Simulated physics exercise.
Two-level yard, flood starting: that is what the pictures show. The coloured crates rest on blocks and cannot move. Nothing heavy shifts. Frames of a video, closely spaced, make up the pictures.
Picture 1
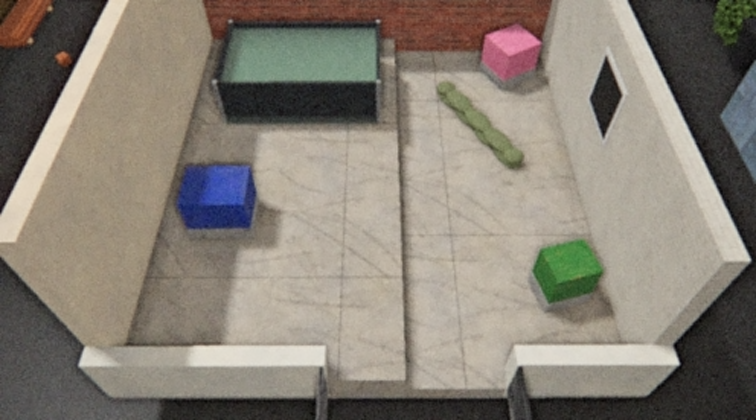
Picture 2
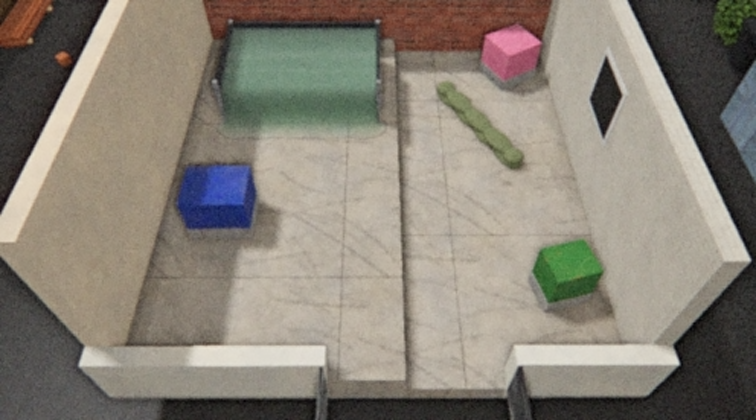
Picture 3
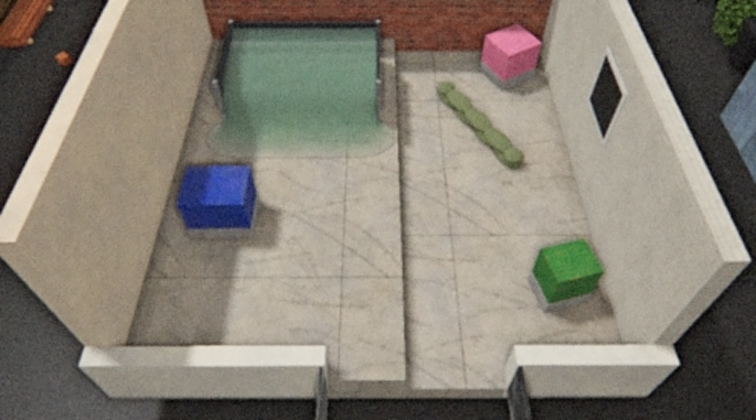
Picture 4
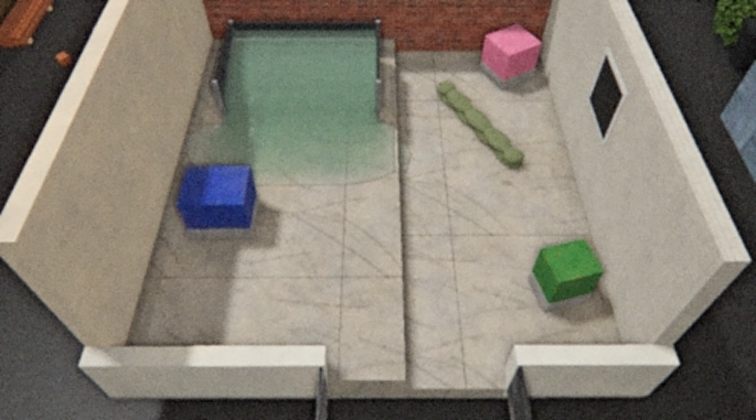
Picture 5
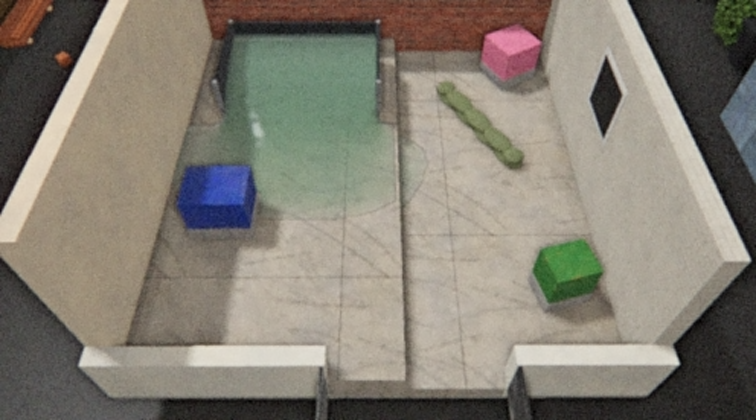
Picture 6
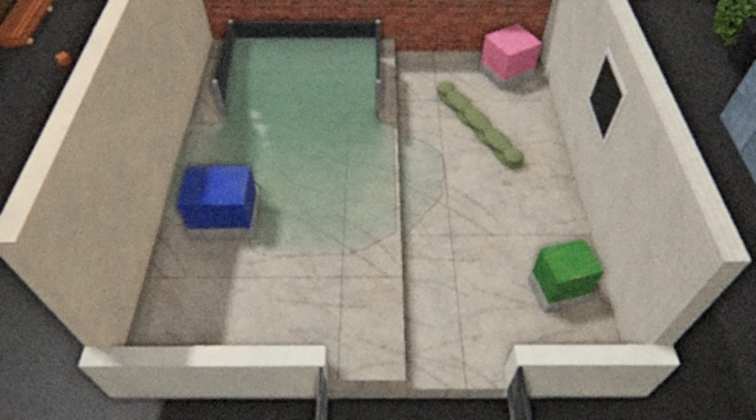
Greenish water pouring from a tank at the back of a walled yard, spreading across pale paving past a blue block.
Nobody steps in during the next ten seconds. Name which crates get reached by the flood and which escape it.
Result: The blue crate is hit by the water; the pink crate is spared; the green crate is spared.
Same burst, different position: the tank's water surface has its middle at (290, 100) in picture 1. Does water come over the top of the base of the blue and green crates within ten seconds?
Result: Blue crate is inundated; green crate avoids it.
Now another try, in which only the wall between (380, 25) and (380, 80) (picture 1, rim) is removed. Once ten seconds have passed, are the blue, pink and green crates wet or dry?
I'd expect the blue crate remains untouched, the pink crate goes wet, and the green crate goes wet.
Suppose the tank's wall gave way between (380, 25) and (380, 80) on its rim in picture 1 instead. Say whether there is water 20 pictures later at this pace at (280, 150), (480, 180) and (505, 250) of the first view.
First: Spared by the leak. Second: Reached by the flood. Third: Reached by the flood.
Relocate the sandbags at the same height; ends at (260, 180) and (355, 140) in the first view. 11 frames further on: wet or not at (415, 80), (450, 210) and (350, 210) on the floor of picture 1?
The spots turn out unflooded, swamped and swamped, in that sequence.
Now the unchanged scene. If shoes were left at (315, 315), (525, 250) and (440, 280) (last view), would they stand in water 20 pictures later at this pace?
Status per point, in sequence: Waterlogged, then waterlogged, then waterlogged.
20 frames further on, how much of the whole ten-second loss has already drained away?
Some 55 per cent.
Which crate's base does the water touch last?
I'd name the pink-painted one.
A moment on, water covers 45 % of the floor; the blue crate water round its plinth, the pink crate not reached, the green crate not reached.
Next, water covers 60 % of the floor; the blue crate water round its plinth, the pink crate not reached, the green crate water round its plinth.
Then, water covers 65 % of the floor; the blue crate water round its plinth, the pink crate not reached, the green crate water round its plinth.
Later, water covers 80 % of the floor; the blue crate water round its plinth, the pink crate not reached, the green crate water round its plinth.
In the end, water covers 95 % of the floor; the blue crate was topped, the pink crate stayed above the water, the green crate stayed above the water.
